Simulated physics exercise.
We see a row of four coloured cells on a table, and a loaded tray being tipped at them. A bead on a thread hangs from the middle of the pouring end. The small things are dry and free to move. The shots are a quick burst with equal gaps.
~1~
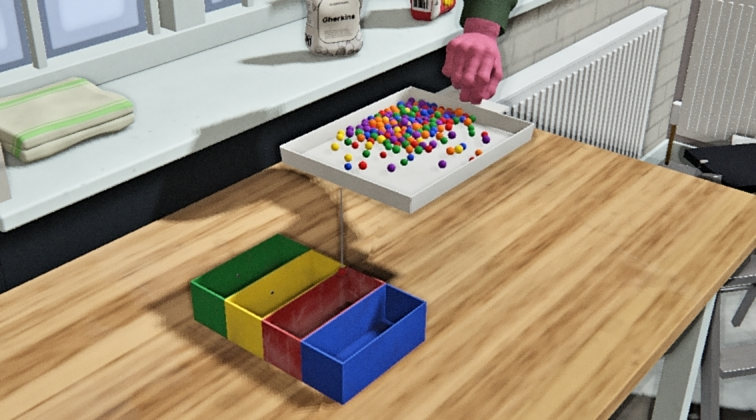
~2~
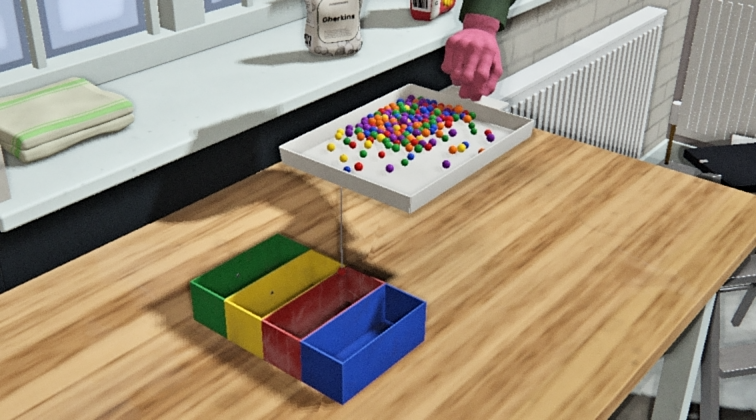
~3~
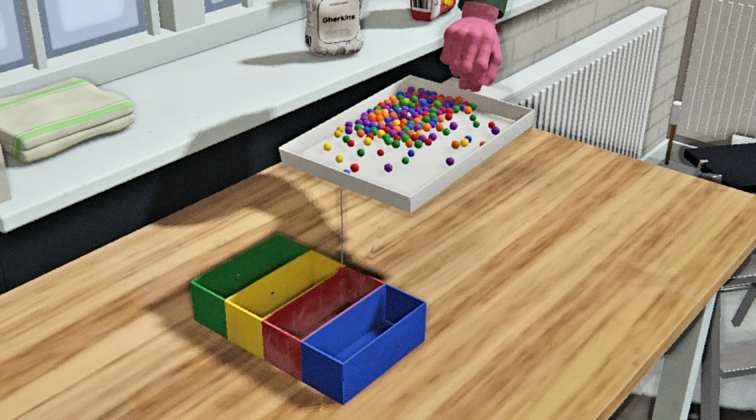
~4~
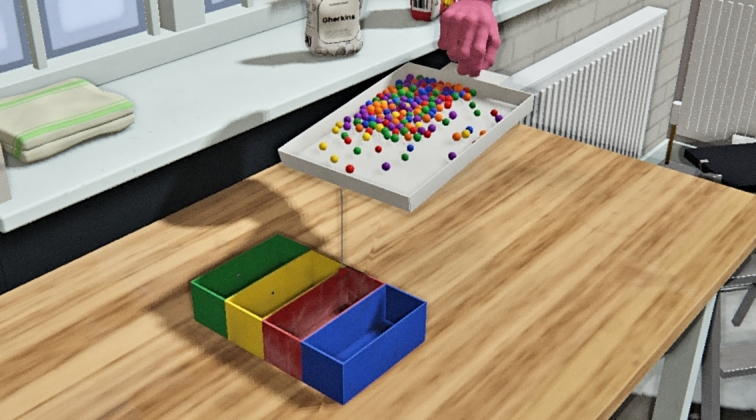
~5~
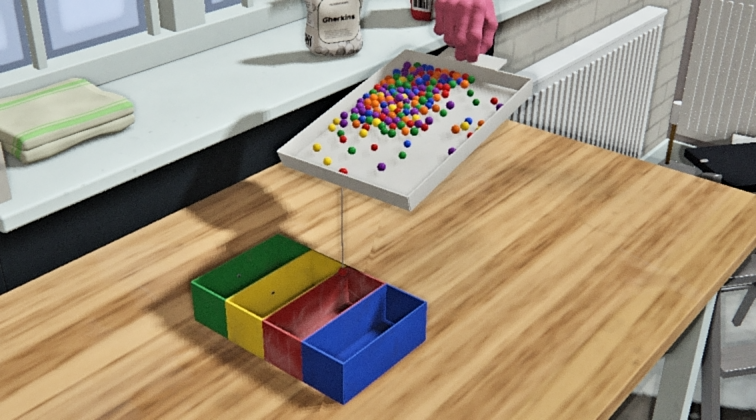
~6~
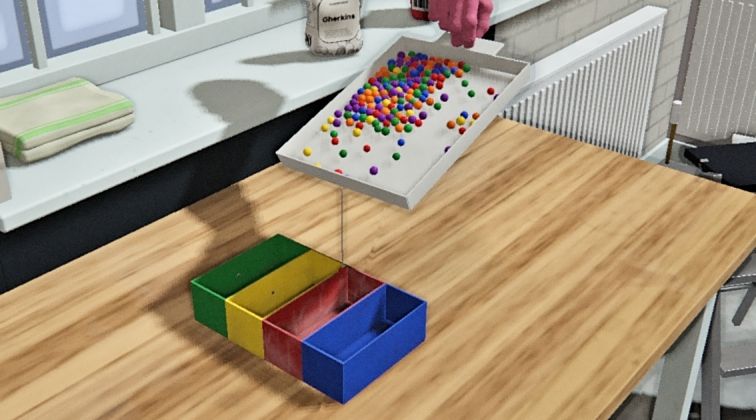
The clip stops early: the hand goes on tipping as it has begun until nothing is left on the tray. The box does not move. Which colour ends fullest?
The yellow one ends fullest.
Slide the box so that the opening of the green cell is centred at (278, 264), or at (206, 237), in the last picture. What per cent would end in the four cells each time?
About 90 and 80 per cent.
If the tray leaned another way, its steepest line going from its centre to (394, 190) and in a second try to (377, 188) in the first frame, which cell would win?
One: The blue cell. Two: That blue cell.
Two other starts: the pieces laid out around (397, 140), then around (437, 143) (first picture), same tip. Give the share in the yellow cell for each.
Near 50 % and 30 %.
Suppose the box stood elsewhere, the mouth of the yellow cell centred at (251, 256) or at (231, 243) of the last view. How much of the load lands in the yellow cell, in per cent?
In turn 10 and 0 in a hundred.
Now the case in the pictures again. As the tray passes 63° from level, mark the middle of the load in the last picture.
Roughly at (318, 165).
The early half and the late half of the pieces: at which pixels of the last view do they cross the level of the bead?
First near (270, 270), later near (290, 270).
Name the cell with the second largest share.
The runner-up: The green cell.
Shortly afterwards, tray tipped steeply; the bulk on the tray; only a few in the red cell; only a few in the yellow cell; only a few in the green cell; a little falling or outside the box.
Next, tray tipped past a quarter turn; near half on the tray; near a quarter in the yellow cell; a little in the green cell; only a few in the red cell; only a few in the blue cell; near a quarter falling or outside the box.
Some moments later, tray tipped past a quarter turn; near half in the yellow cell; near a quarter in the green cell; a little in the red cell; a little in the blue cell; a little falling or outside the box.
In the end, tray tipped past a quarter turn; near half in the yellow cell; near a quarter in the green cell; a little in the red cell; a little in the blue cell; a little outside the box.
